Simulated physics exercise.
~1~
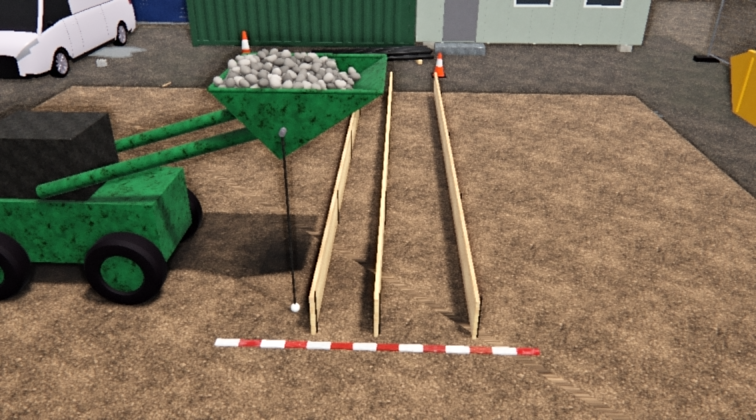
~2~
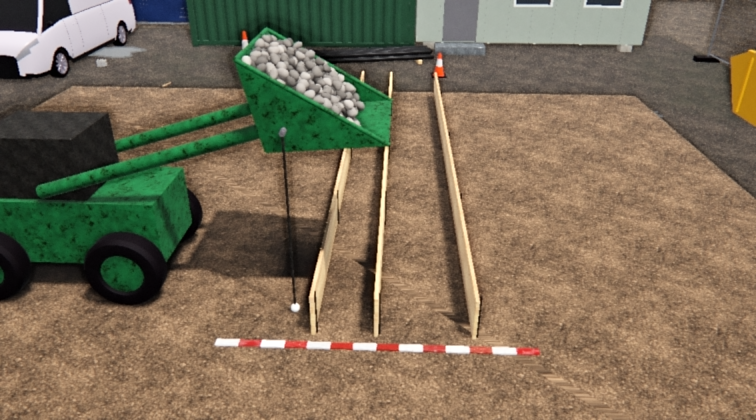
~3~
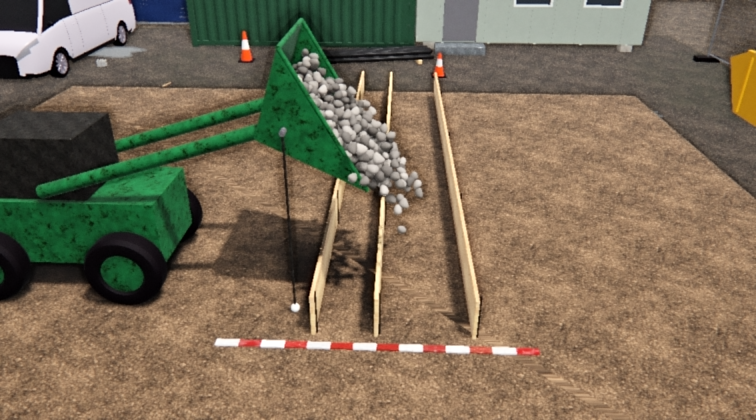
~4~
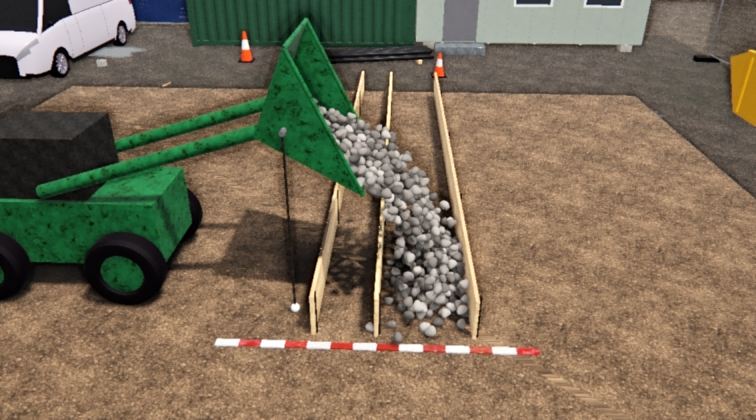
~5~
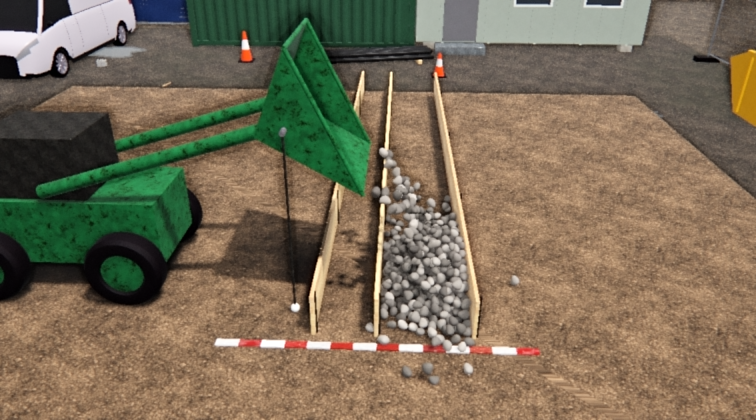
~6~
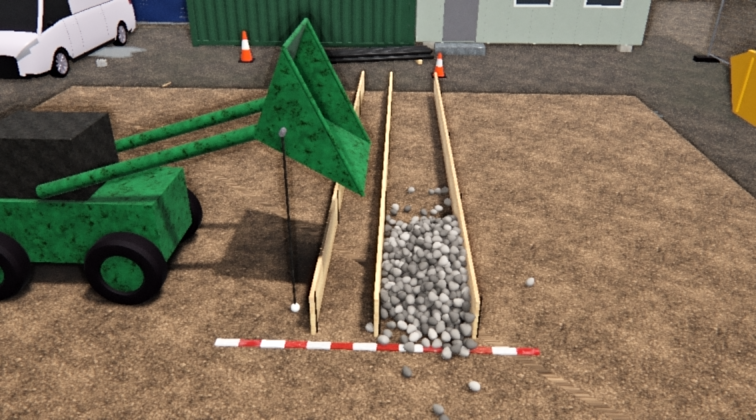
The clip opens on a green loader at the left, holding a raised bucket heaped with grey stones beside three long wooden boards that form two bays on brown ground. The bucket tips to the right, and the stones slide toward its lowered lip. As it tilts more steeply, they begin spilling over the edge, then pour down in a thick stream into the right-hand bay. The bucket empties and stays tipped while the last stones tumble down. The stones end heaped in the near end of that bay, with a few scattered beyond the red and white strip and one off to the right, while the left-hand bay looks practically empty.
